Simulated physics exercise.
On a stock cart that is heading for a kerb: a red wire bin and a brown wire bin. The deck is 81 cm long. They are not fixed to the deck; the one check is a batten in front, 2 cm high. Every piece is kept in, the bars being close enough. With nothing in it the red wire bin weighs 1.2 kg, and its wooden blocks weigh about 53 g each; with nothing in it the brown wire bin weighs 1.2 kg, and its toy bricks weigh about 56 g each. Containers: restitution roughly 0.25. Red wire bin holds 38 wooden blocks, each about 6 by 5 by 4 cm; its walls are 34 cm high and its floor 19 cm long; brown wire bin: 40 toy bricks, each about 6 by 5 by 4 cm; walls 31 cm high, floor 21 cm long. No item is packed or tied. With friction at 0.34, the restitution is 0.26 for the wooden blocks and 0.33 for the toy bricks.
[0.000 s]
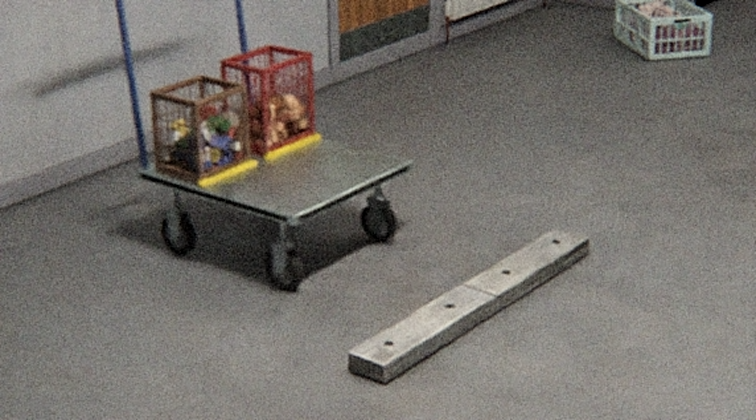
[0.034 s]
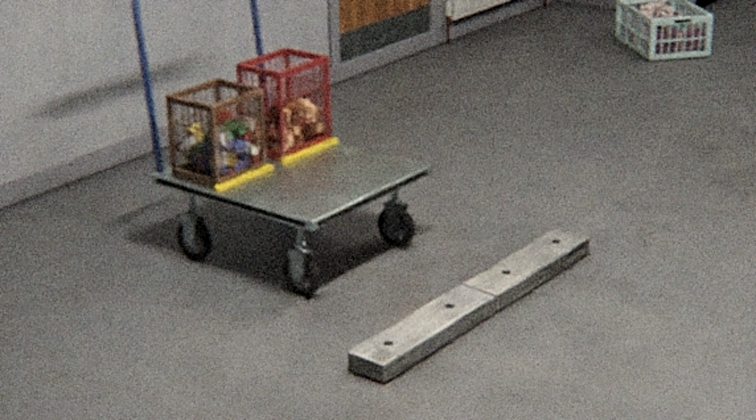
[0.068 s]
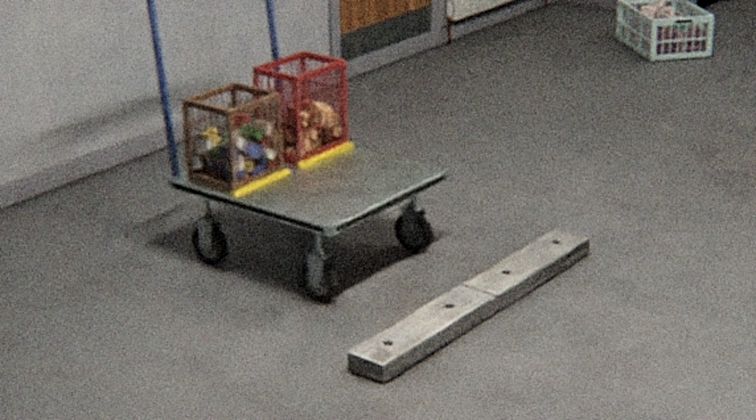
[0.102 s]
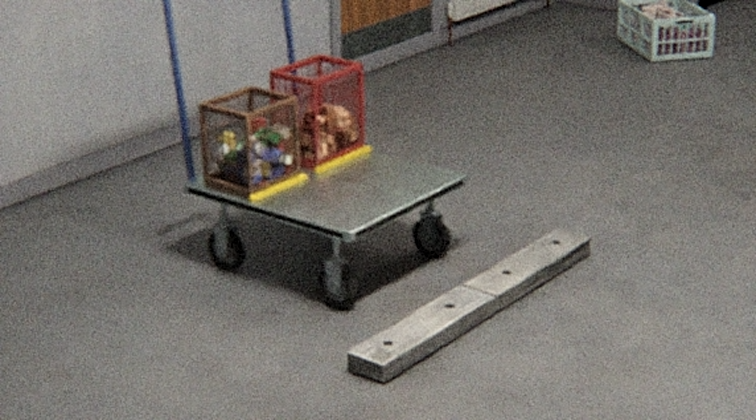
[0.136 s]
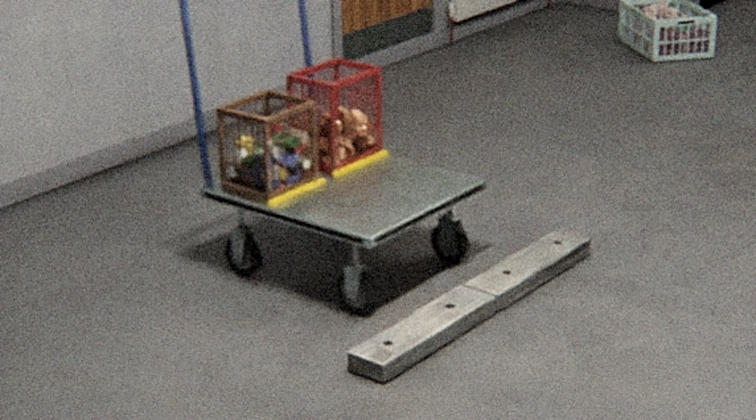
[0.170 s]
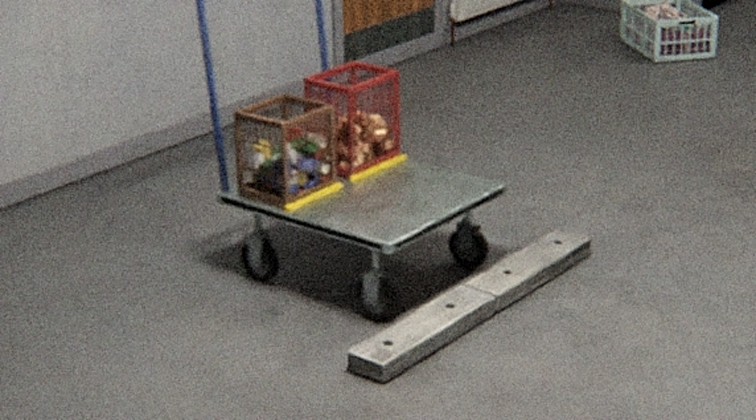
At the start, a flat cart with blue uprights stands to the left of a long bar on a grey floor, carrying a brown wire bin and a red wire bin of small items. The cart then rolls steadily rightward, narrowing the gap to the bar, while both bins keep their places on the deck.
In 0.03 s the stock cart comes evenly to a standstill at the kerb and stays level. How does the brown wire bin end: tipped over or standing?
The brown wire bin tips over.
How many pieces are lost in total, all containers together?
It comes to some 20 pieces.
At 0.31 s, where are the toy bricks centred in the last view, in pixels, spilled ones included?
Their middle is around (324, 164).
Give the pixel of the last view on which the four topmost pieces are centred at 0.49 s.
Around (350, 145).
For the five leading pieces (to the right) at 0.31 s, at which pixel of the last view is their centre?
Near (365, 153) in pixels.
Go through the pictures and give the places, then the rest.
In the first frame (each is followed by its nearest rim corner in this view; the camera moves round a little), brown wire bin, (194, 102); red wire bin, (261, 69); 51 cm short of the stop; none out.
Brown wire bin, (211, 106); red wire bin, (278, 72); 42 cm short of the stop, in the second frame.
Brown wire bin, (228, 110); red wire bin, (295, 76); 34 cm short of the stop, in the third frame.
Brown wire bin, (245, 114); red wire bin, (312, 80); 26 cm short of the stop, in the fourth frame.
Brown wire bin, (263, 118); red wire bin, (330, 84); 17 cm short of the stop, in the fifth frame.
Brown wire bin, (282, 123); red wire bin, (348, 88); 8 cm short of the stop; none out, in the sixth frame.
After 0.19 s, it starts to lose speed.
After 0.31 s, the red wire bin leans 37° with 0 of 38 out and the brown wire bin leans 36° with 0 of 40 out.
After 0.49 s, the red wire bin is down with 0 of 38 out and the brown wire bin is down with 1 of 40 out.
After 0.79 s, the red wire bin is down with 8 of 38 out and the brown wire bin is down with 5 of 40 out.
Outcome (at 1.27 s), the red wire bin is down with 8 of 38 out and the brown wire bin is down with 12 of 40 out. Greatest lean of the brown wire bin, 94°.
